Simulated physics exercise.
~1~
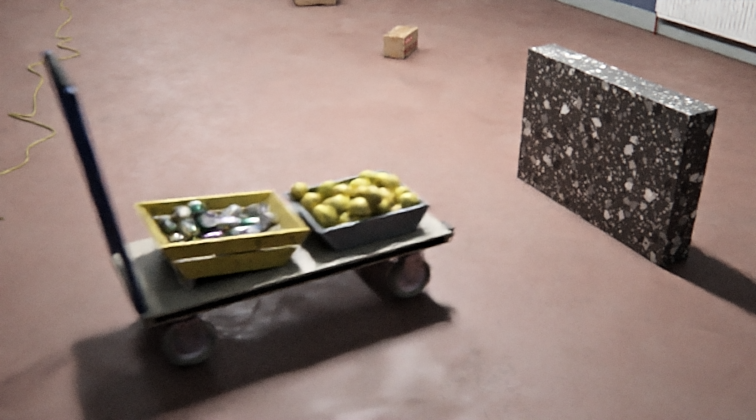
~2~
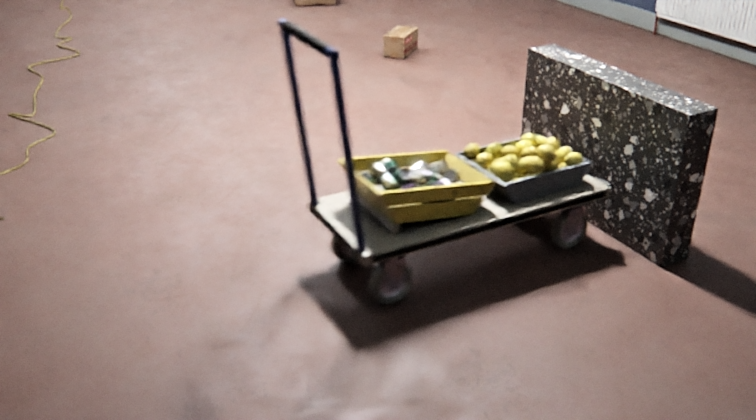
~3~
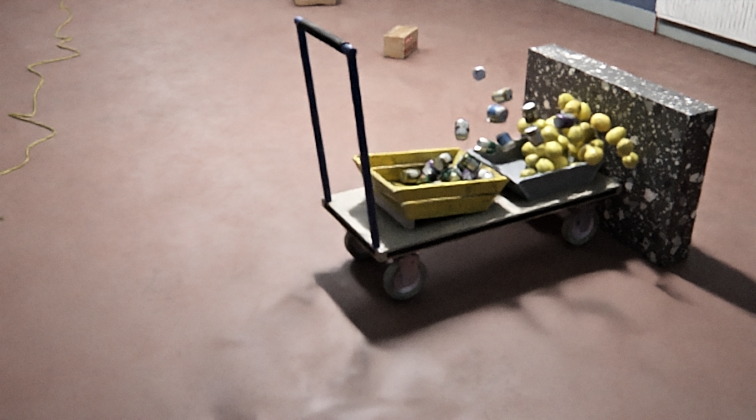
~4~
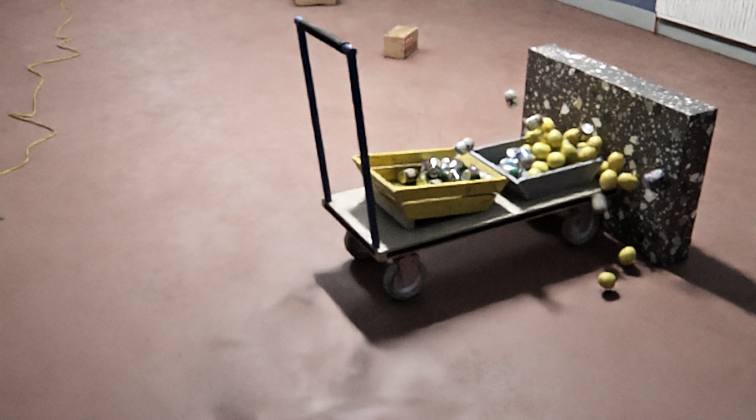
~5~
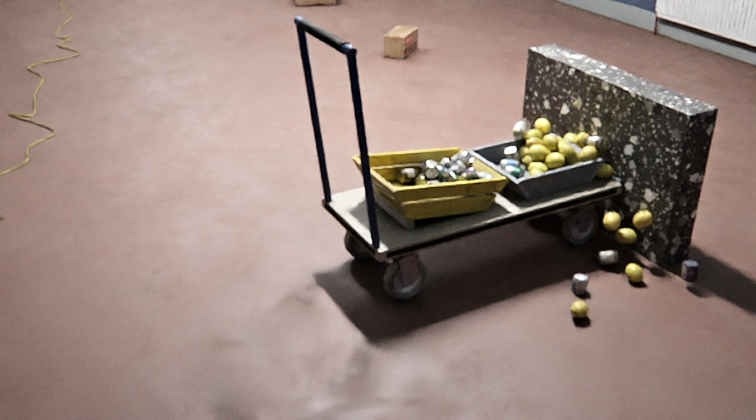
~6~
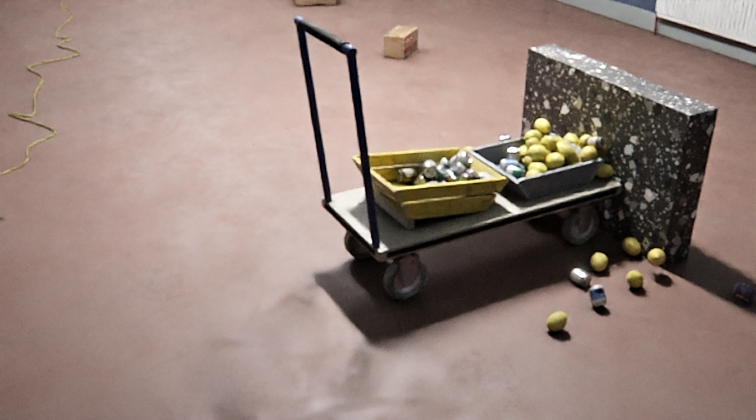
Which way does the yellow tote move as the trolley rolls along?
The yellow tote moves to the right, carried along on the trolley toward the wall.
